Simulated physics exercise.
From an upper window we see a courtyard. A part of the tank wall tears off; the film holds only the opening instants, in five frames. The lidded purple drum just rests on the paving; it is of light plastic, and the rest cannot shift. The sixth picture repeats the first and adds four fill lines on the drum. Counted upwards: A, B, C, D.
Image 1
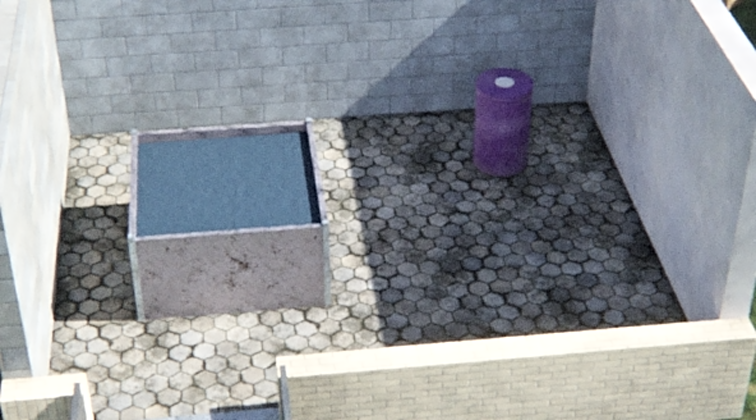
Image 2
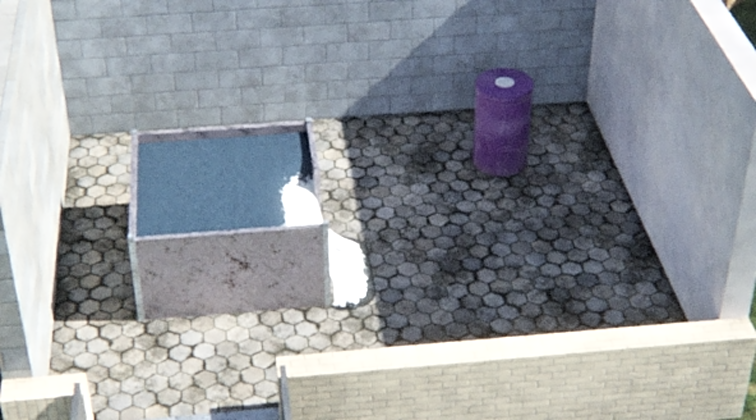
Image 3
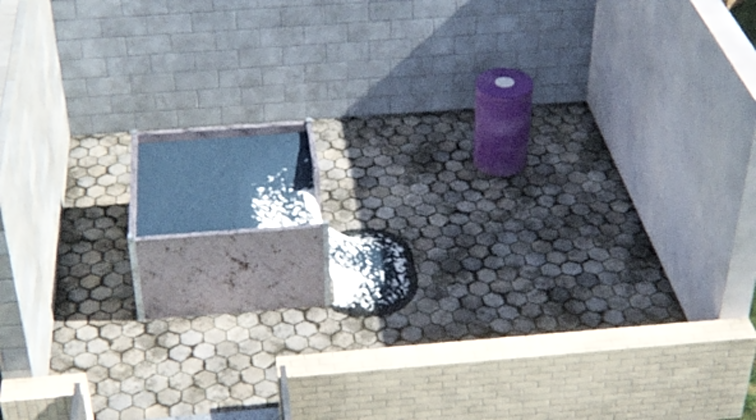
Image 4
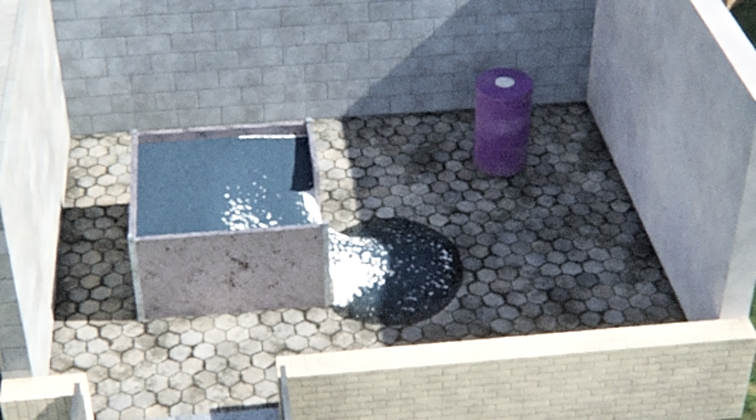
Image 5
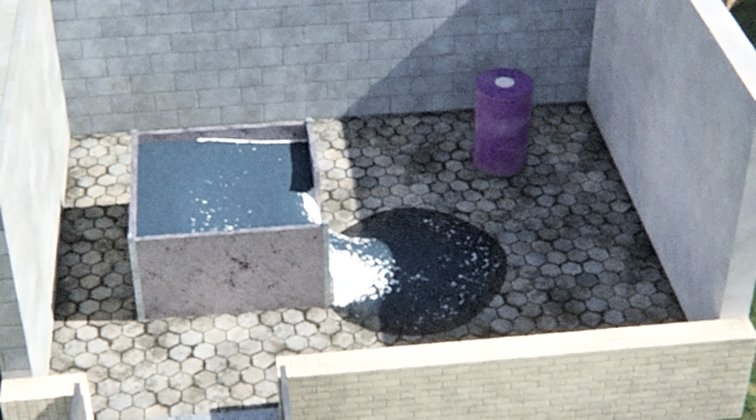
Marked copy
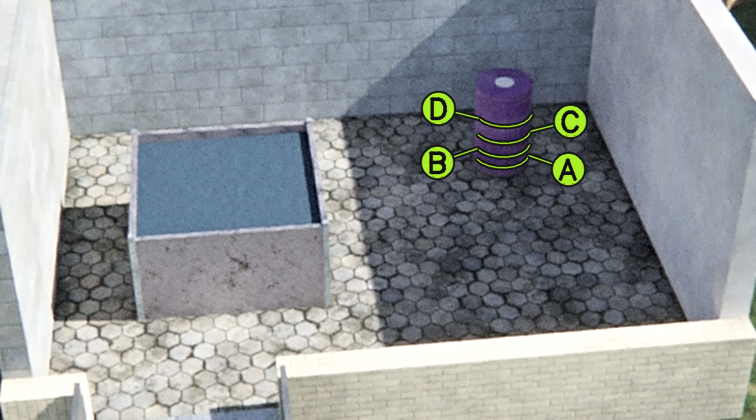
Water pours from the right side of a full tank and spreads across the courtyard paving.
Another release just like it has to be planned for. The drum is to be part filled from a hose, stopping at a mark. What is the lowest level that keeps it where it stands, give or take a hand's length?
Use line B.
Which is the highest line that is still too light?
Line A.
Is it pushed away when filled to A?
Yes, that goes wrong.
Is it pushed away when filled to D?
No, not at all.
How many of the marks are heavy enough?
Three.
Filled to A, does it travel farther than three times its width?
No, it does not.
On the marked copy, A at (506, 167); B at (507, 157); C at (508, 143); D at (509, 126); from the bottom up A, B, C, D.
With A, it is pushed about twice its own width away.
With B, it does not move.
With C, it does not move.
With D, it does not move.
